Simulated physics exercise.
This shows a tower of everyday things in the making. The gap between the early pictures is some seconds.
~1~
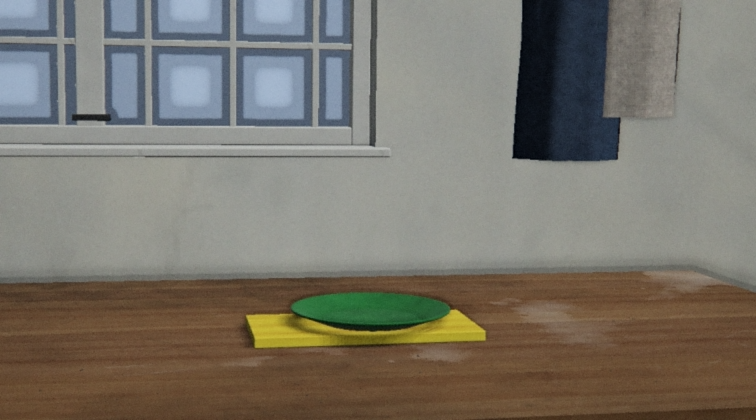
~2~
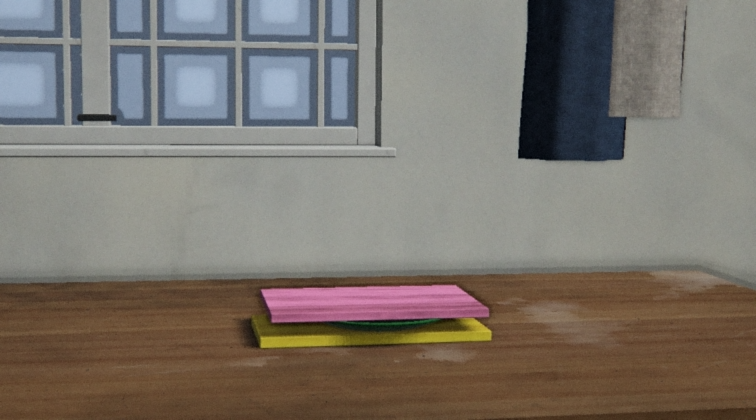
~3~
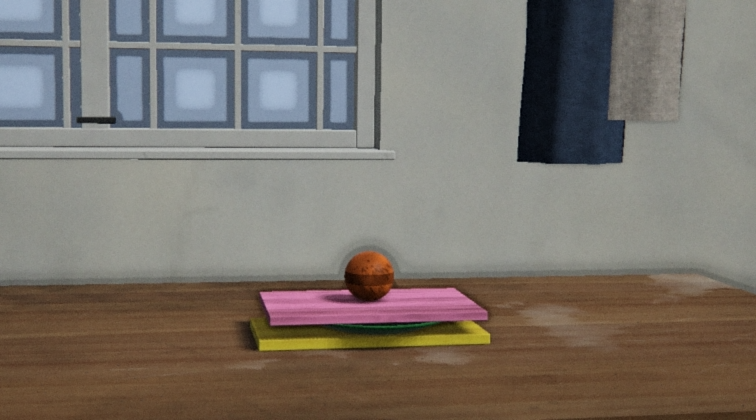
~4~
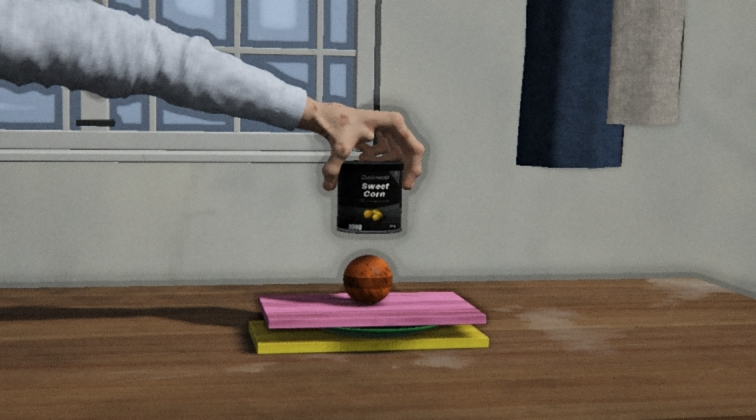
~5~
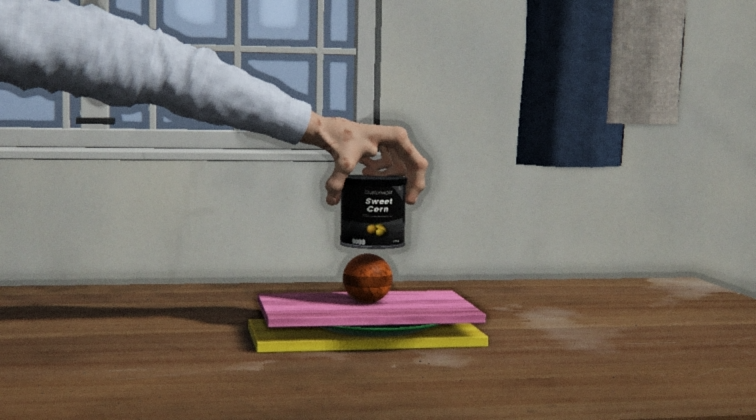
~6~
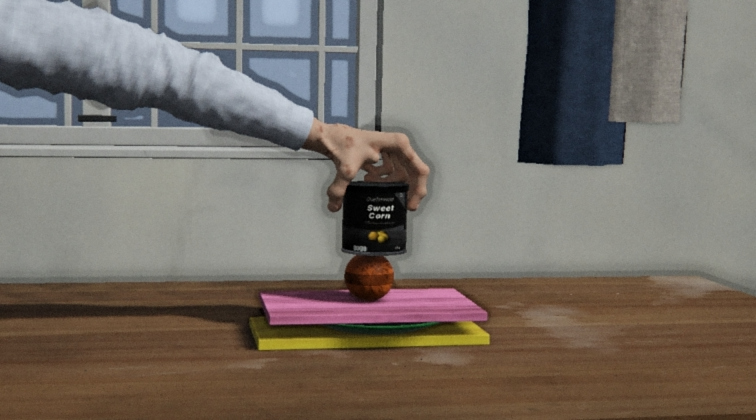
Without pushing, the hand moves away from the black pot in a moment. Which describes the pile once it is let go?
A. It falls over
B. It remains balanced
Option A: It falls over.
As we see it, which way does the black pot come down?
Looks like it moves off to the right.
Then, 0.50 s after the last picture, black pot now fallen.
Then, 0.60 s after the last picture, things are still on the move.
Then, 0.90 s after the last picture, as before.
At rest, fallen, black pot; the other 4 in place. Seen from the same camera at the end, black pot near (539, 300). The pile gives way.
